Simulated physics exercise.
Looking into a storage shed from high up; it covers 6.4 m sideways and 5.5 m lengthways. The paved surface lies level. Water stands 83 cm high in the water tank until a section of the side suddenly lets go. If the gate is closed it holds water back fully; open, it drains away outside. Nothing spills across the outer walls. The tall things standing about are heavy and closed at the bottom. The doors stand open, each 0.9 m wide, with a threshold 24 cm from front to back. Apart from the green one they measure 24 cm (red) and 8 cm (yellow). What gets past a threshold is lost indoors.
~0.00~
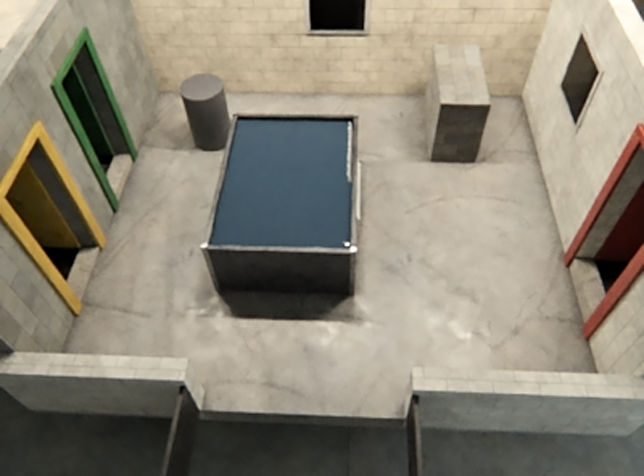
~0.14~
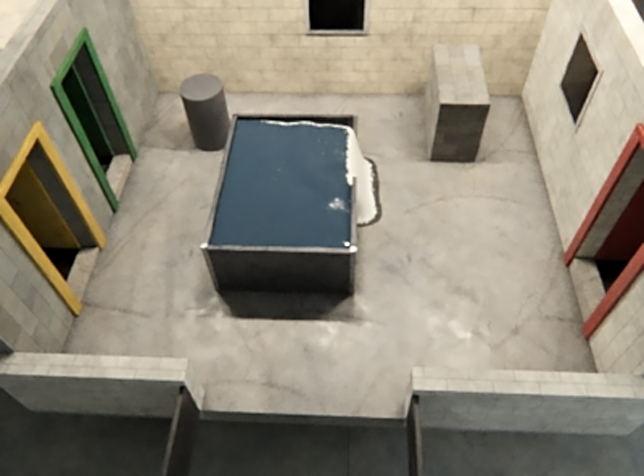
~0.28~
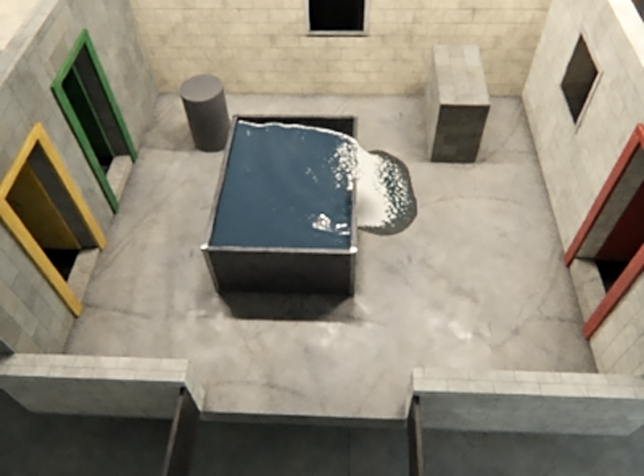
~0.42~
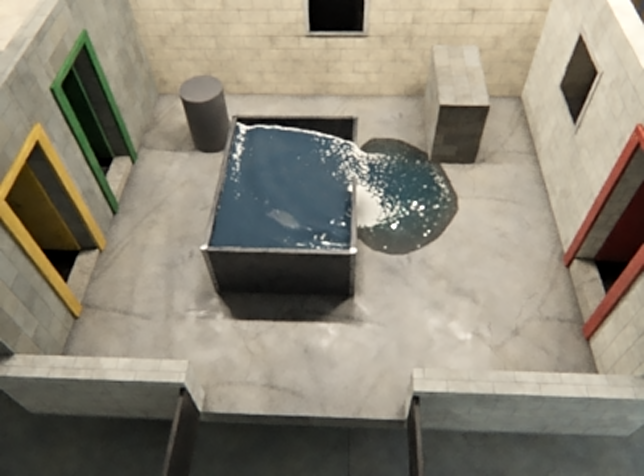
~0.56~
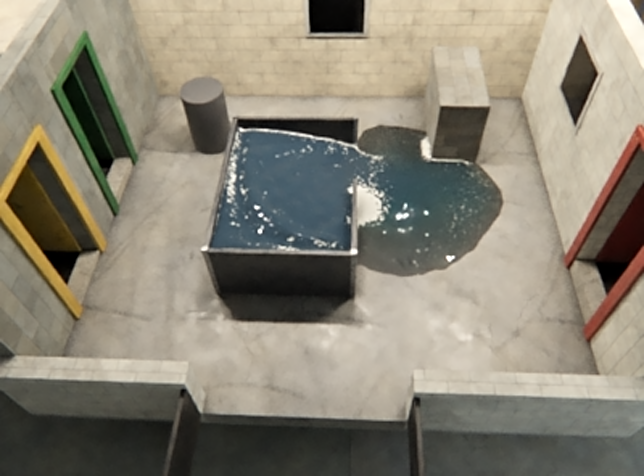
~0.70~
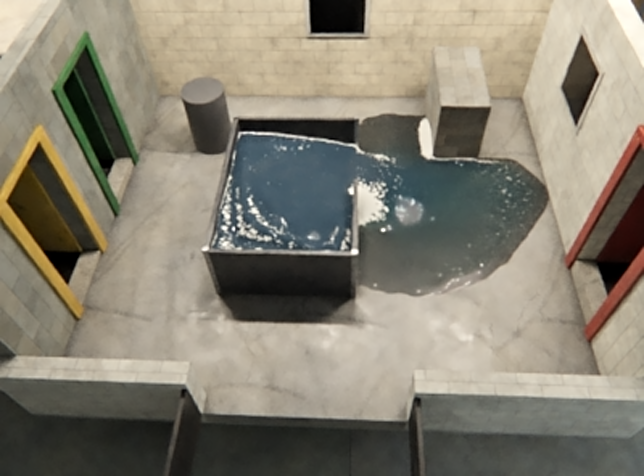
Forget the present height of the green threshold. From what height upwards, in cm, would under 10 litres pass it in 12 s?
Some 11 cm above the ground.
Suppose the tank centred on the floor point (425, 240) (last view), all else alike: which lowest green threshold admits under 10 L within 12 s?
Some 9.0 cm.
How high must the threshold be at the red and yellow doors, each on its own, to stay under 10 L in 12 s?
About 17 cm at red and 13.0 cm at yellow.
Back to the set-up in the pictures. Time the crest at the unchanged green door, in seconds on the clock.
At about 10.0 s.
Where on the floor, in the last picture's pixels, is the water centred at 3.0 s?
Around (396, 211).
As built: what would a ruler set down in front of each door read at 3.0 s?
Depths in cm: Red 17, yellow 0, green 0.
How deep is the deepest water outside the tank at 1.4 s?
Up to some 52 cm.
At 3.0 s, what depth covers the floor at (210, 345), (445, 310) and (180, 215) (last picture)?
In that order: 0, 1 and 0 cm.
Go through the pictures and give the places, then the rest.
The first picture shows still water, 83 cm deep, in the water tank at (288, 179); the green door at (103, 133) is dry.
In the second picture, water pours out at (352, 175) and has run 0.4 m, to (376, 215); about 10 cm deep outside, 83 cm at the back.
In the third picture, water pours out at (352, 179) and has run 0.8 m, to (410, 216); about 13 cm deep outside, 83 cm at the back.
In the fourth picture, the front is at (451, 211), 1.4 m from the gap at (352, 181); 2.4 m2 of floor is wet, 80 cm left at the back.
In the fifth picture, the front is at (496, 204), 2.1 m from the gap at (353, 182); 4.2 m2 of floor is wet, 71 cm left at the back.
In the sixth picture, water pours out at (353, 182) and has run 2.8 m, to (541, 199); about 6 cm deep outside, 71 cm at the back; 3.6 m in a straight line remain to the green door at (104, 137).
After 1.4 s water covers 30 % of the floor, deepest (52 cm) near (541, 184); it has not reached the green door.
After 3.0 s water covers 55 % of the floor, deepest (36 cm) near (524, 121); it has not reached the green door.
After 12.0 s water covers 100 % of the floor, deepest (17 cm) near (153, 118); 10 cm at the green door, 0 litres in over its 16 cm threshold.
At the green door as built, the water arrived by 4.1 s and peaked near 15 cm at 10.2 s.
With a threshold of 9.5 cm, 23 litres would have come in within the 12 s; with 12.5 cm, 3 litres. So under 10 litres takes about 11 cm.
